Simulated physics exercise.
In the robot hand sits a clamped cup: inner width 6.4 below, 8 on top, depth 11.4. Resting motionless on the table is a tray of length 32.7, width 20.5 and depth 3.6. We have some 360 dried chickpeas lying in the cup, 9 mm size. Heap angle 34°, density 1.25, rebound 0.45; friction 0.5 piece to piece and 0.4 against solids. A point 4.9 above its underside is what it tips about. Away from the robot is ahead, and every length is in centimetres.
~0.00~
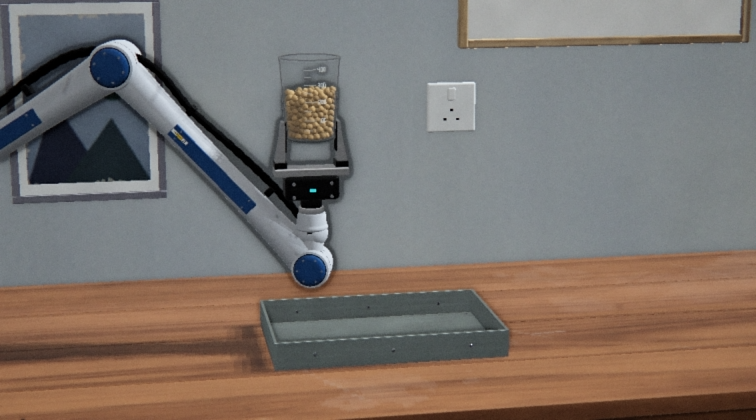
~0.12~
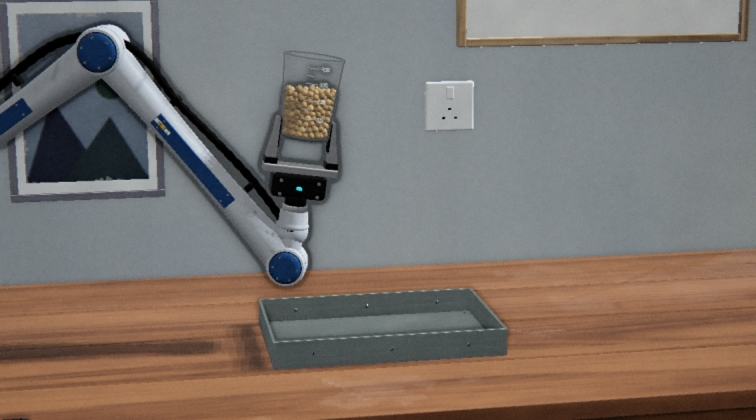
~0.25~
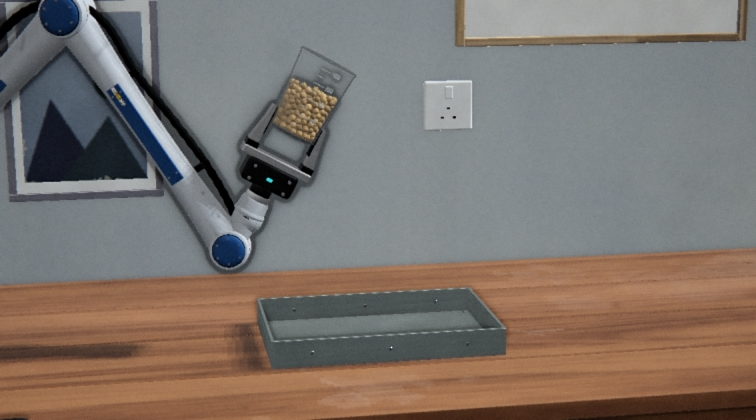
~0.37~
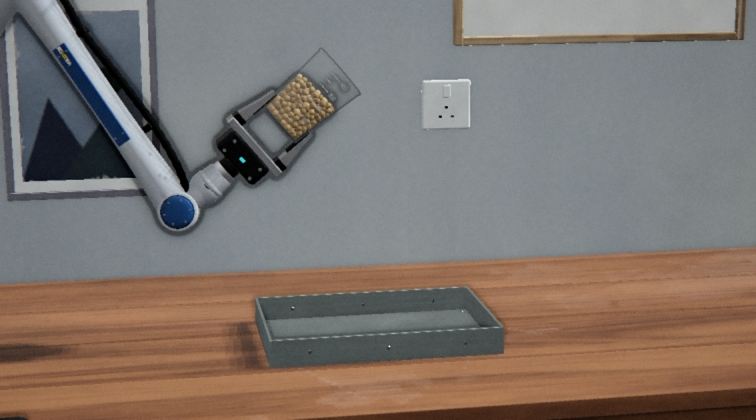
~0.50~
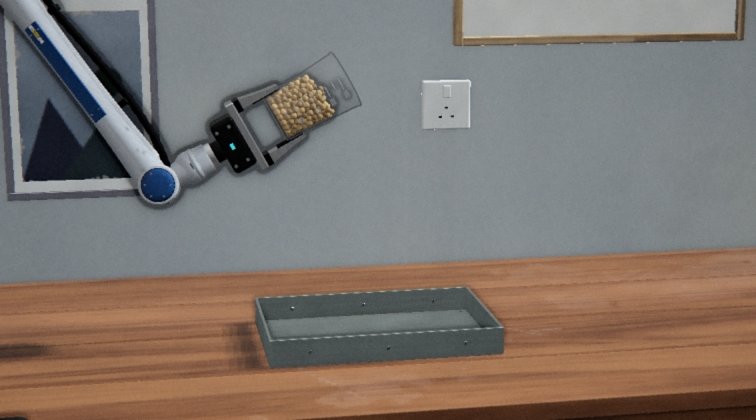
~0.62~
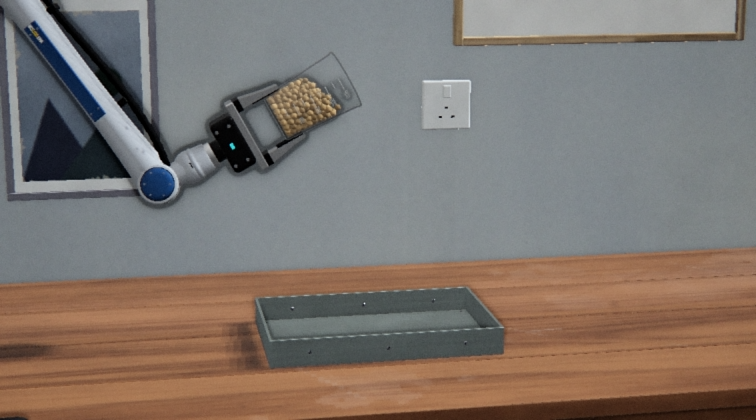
A white and blue robot arm grips a clear cup partly filled with pale, round chickpeas, seen from the front against a grey wall. Below it a grey-green rectangular tray rests on a brown wooden table, with a framed mountain picture at left and a white socket at right. The arm draws back leftward while tilting the cup steeply to the right, and the chickpeas shift inside.
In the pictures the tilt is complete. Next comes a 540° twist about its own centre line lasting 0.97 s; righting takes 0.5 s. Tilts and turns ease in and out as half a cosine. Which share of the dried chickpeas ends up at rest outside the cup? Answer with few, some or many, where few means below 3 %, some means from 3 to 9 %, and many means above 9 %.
Few - below 3 %.
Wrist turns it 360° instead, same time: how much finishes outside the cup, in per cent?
Estimate: Near 0 %.
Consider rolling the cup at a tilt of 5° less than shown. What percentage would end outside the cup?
In that case some 0 per cent.
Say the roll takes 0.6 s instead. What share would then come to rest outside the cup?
About 0 %.
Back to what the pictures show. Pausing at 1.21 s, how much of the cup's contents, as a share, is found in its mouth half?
I'd say about 20 %, give or take.
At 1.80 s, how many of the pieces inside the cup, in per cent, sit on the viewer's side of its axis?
Reading: Roughly 45 percent.
By 1.21 s, tipped 62°, highest piece 39 above the table; 358 in the cup.
By 1.80 s, tipped 39°, highest piece 38 above the table; 358 in the cup.
By 2.29 s, upright, highest piece 39 above the table; 358 in the cup.
By 2.99 s, upright, highest piece 39 above the table; 358 in the cup.
Final count, 358 in the cup. That is 0 % outside the cup.
